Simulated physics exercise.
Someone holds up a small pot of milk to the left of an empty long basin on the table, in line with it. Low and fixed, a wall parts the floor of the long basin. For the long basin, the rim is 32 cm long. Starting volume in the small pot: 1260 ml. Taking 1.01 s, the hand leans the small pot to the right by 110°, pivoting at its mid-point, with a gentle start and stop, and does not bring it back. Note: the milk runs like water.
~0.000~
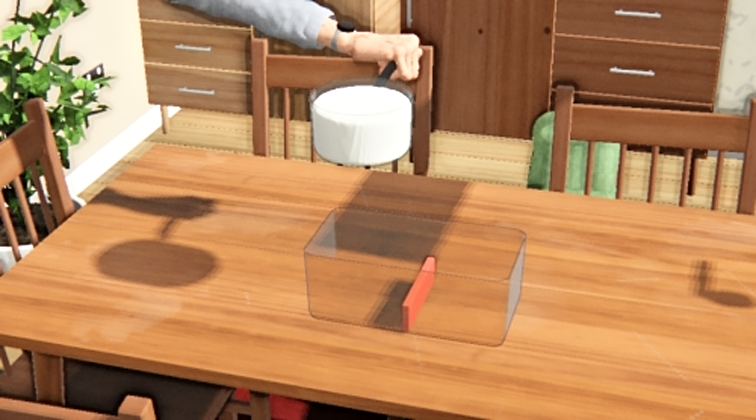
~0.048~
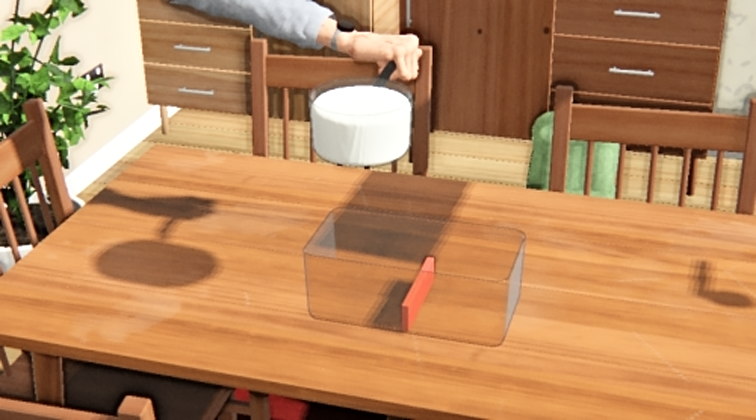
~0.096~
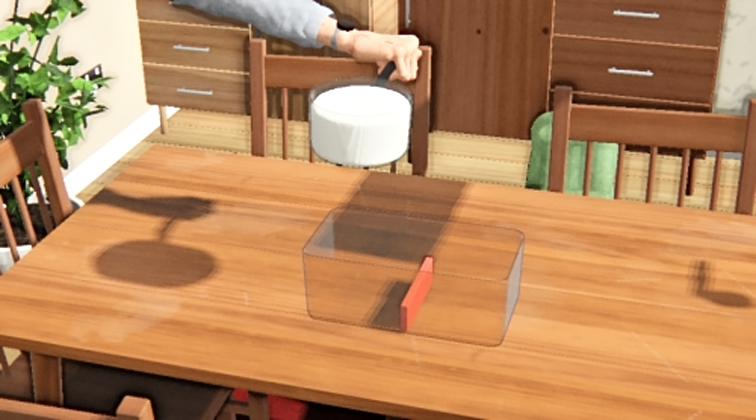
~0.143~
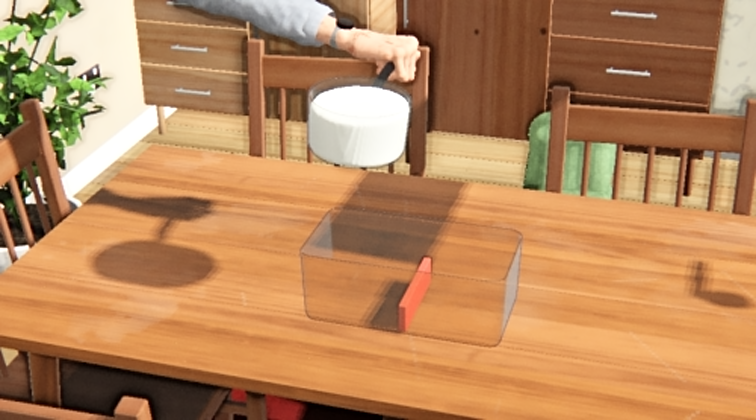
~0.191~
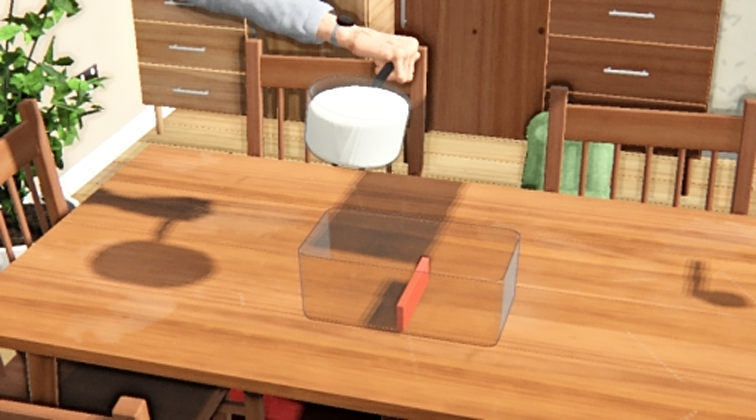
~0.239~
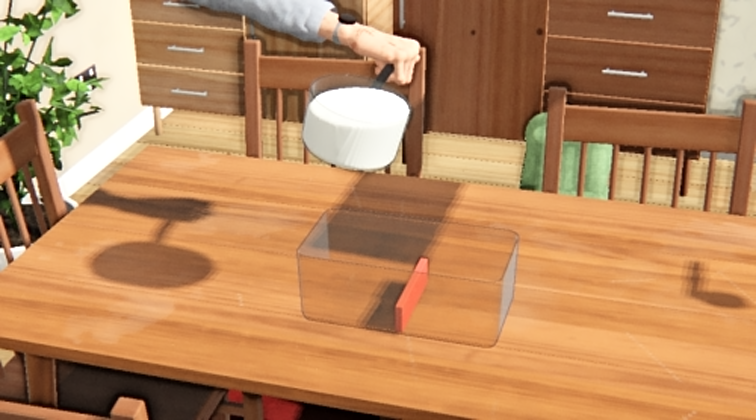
A hand holding a small pot of milk above a wooden table, slowly leaning it slightly right near an empty clear basin.
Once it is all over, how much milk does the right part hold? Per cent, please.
The right part holds about 87 per cent.
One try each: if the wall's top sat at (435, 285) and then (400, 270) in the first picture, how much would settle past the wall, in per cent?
Respectively 70 and 95 %.
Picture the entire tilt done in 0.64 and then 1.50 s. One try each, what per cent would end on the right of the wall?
It comes to 75 per cent, and then 90 per cent.
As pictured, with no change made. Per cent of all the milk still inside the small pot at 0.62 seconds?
I'd estimate some 54 % remains.
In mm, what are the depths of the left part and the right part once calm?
Once settled, the left stands around 6 mm and the right around 46 mm.
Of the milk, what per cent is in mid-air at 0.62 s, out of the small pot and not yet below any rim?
Estimate: About 36 % of all of it.
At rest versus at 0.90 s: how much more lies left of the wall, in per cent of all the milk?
Roughly 10 in a hundred.
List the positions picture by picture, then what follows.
In the first picture, tilt 0°; pouring edge (410, 102); surface from (317, 98) to (410, 108); the long basin's rim runs from (319, 230) to (518, 257); the wall's top is at (419, 282).
In the second picture, tilt 1°; pouring edge (410, 102); surface from (316, 98) to (409, 108).
In the third picture, tilt 2°; pouring edge (410, 104); surface from (316, 98) to (409, 109).
In the fourth picture, tilt 5°; pouring edge (409, 107); surface from (315, 98) to (408, 110).
In the fifth picture, tilt 9°; pouring edge (408, 111); surface from (313, 98) to (407, 110).
In the sixth picture, tilt 15°; pouring edge (408, 116); surface from (312, 100) to (408, 112).
After 0.62 s the tilt is 74° and 53 per cent is still to pour, 0 is left of the wall and 10 right of it.
After 0.90 s the tilt is 107° and 9 per cent is still to pour, 2 is left of the wall and 75 right of it.
After 1.19 s the tilt is 110° and 0 per cent is still to pour, 9 is left of the wall and 88 right of it.
After 1.51 s the tilt is 110° and 0 per cent is still to pour, 11 is left of the wall and 88 right of it.
In the end 12 per cent lies left of the wall, 87 right of it and 1 outside.
